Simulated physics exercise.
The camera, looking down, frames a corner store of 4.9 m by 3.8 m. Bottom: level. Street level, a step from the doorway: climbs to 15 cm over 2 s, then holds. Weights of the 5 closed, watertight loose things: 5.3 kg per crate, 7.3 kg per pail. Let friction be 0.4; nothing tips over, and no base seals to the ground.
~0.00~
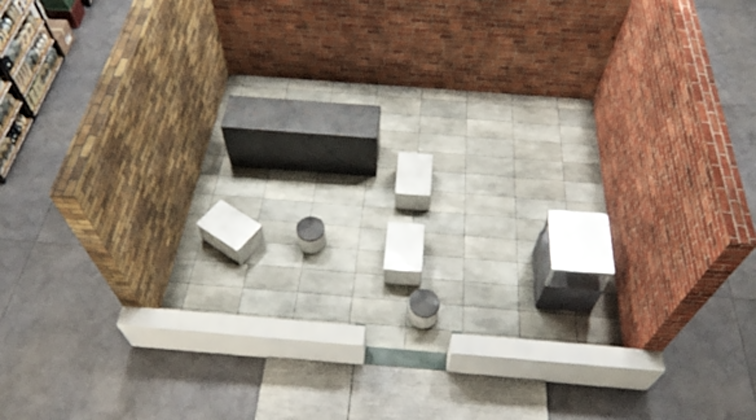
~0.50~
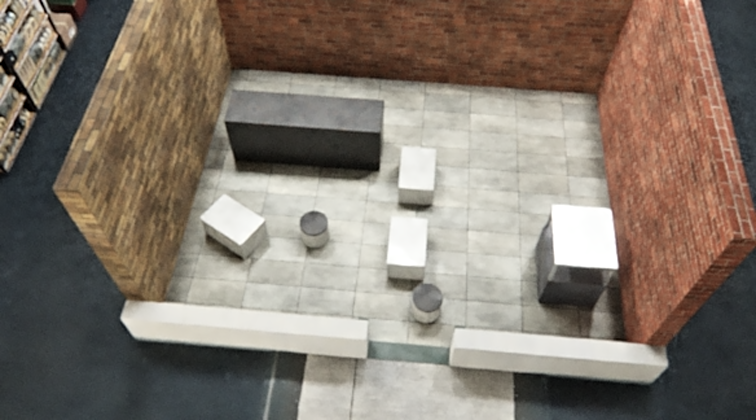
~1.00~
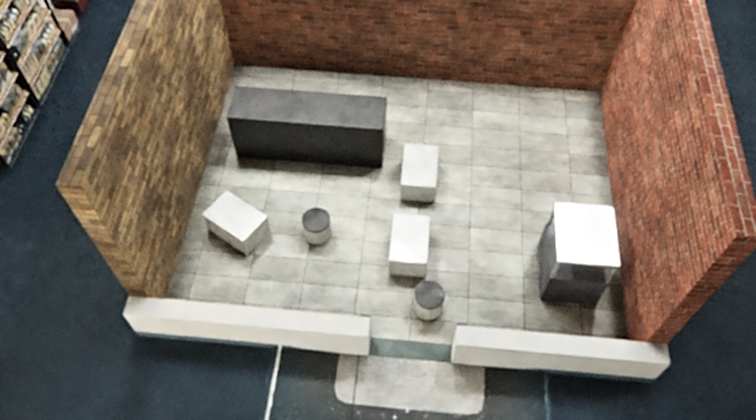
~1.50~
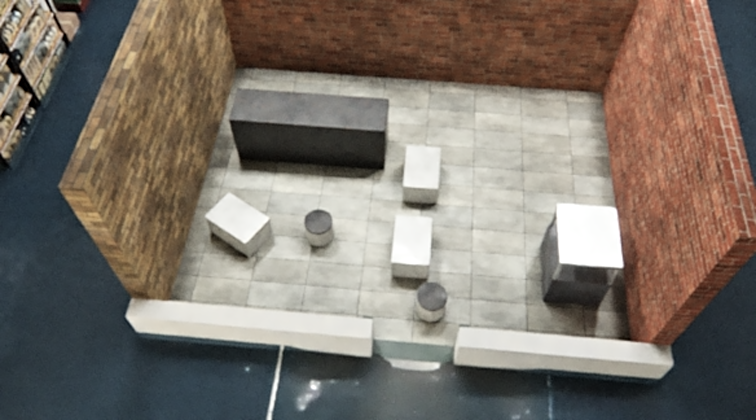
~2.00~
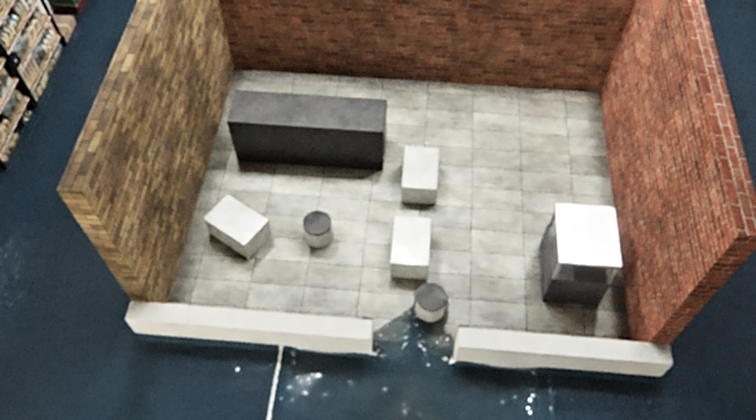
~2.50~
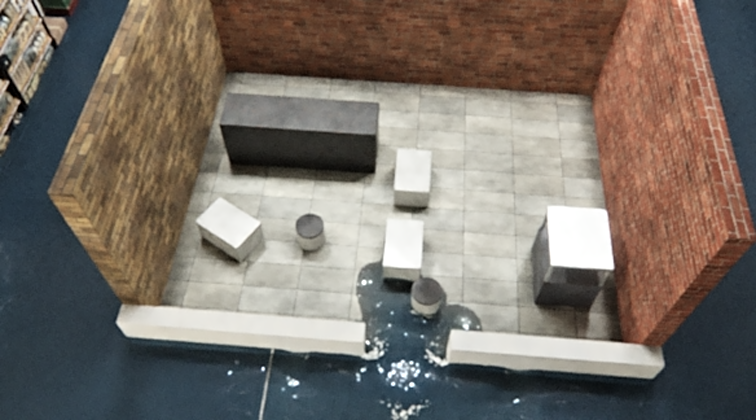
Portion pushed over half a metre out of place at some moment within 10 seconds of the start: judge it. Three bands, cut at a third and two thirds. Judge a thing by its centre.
Band: Two thirds and above.
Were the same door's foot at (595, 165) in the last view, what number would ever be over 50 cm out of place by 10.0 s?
In that case the number is 2.
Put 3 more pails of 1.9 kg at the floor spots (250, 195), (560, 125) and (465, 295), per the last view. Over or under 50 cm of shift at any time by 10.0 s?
Order as given - above the limit, inside the limit, above the limit.
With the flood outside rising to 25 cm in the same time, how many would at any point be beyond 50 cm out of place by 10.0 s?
In that case 4 of them.
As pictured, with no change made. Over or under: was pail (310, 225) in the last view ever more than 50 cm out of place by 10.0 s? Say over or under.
Result: Stayed within.
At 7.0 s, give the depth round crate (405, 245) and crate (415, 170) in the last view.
3 and 2 cm.
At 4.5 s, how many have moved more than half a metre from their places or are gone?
I count 2.
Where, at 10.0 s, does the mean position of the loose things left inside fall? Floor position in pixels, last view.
That lands at roughly (366, 191).
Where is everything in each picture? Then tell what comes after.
In the first picture, a pail at (425, 303) rests on the ground; a crate at (405, 246) rests on the ground; water covers 0.0 m2; 0 of 5 have shifted.
In the second picture, a pail at (428, 297) rests on the ground; a crate at (408, 241) rests on the ground; water covers 0.0 m2; 0 of 5 have shifted.
In the third picture, a pail at (430, 294), on the bottom; a crate at (410, 238), on the bottom; water covers 0.0 m2; 0 of 5 have shifted.
In the fourth picture, a pail at (432, 296) rests on the ground; a crate at (412, 239), on the bottom; 0.0 m2 under water; 0 of 5 have shifted.
In the fifth picture, a pail at (432, 297), on the bottom; a crate at (411, 240) rests on the ground; water covers 0.2 m2; 0 of 5 have shifted.
In the sixth picture, a pail at (427, 291) rests on the ground, 11 cm from its start; a crate at (404, 243), on the bottom; 0.7 m2 under water; 1 of 5 have shifted.
After 3.5 s 1 of 5 are over 50 cm from their spots; 0 afloat.
After 4.5 s 2 of 5 are over 50 cm from their spots; 1 afloat.
After 7.0 s 3 of 5 are over 50 cm from their spots; 2 afloat.
After 10.0 s 4 of 5 are over 50 cm from their spots, and 4 have been at some point; 2 afloat.
